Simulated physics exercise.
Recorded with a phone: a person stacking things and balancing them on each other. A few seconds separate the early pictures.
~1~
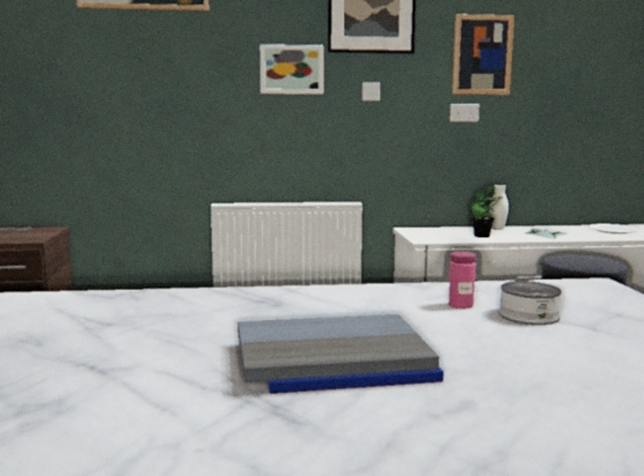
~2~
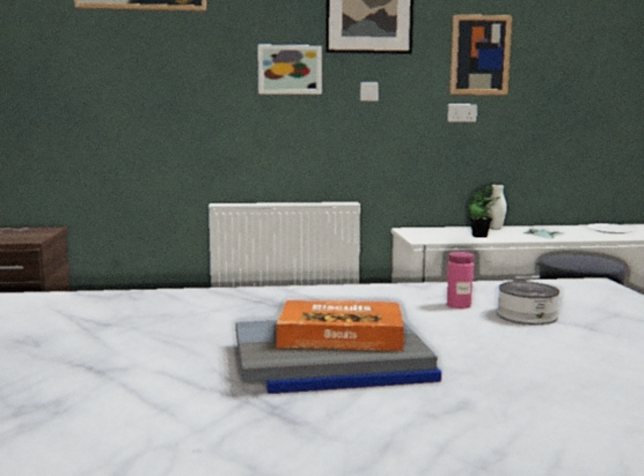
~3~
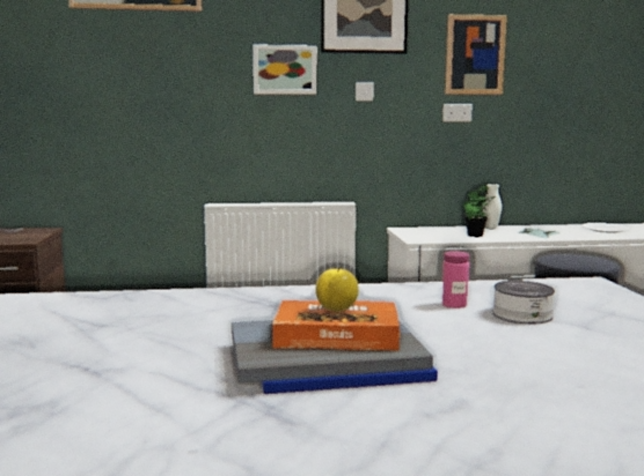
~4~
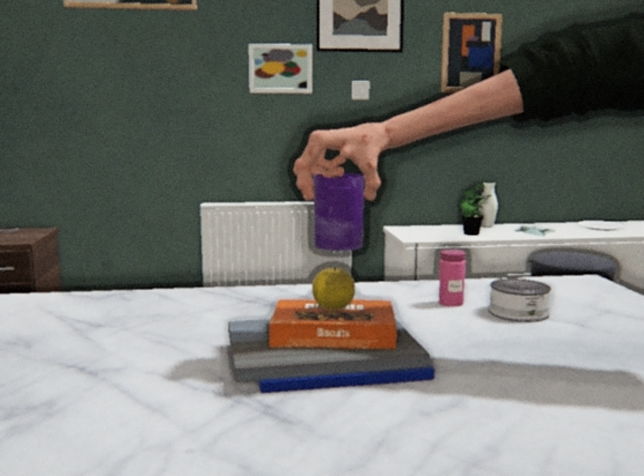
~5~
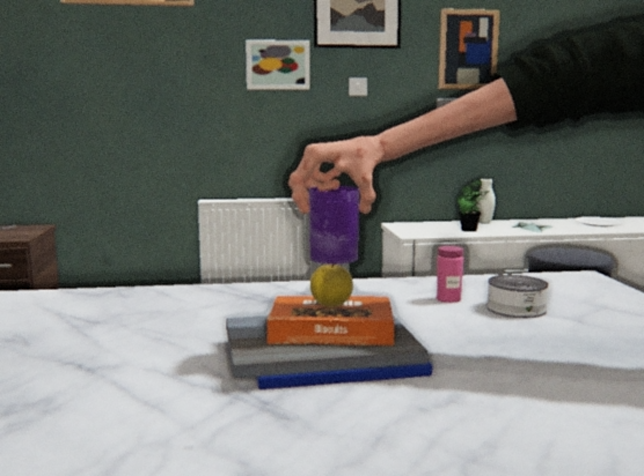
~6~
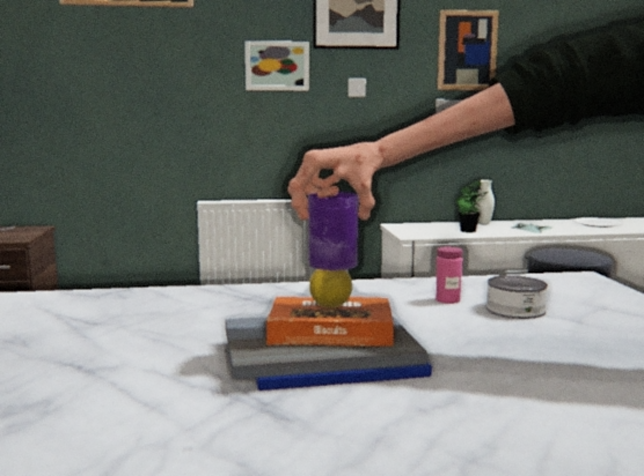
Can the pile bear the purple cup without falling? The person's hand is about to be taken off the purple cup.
No, it falls.
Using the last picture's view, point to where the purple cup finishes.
I'd say around (439, 320) in the last view.
Then, 0.50 s past the last view, purple cup rocked 57° from its first pose near (373, 245).
Then, 0.70 s past the last view, purple cup now fallen.
Then, 1.20 s past the last view, things are still on the move.
Finally, fallen, purple cup; the other 6 still in place. Final places as the last picture's camera would see them, purple cup near (439, 320). The pile comes apart.
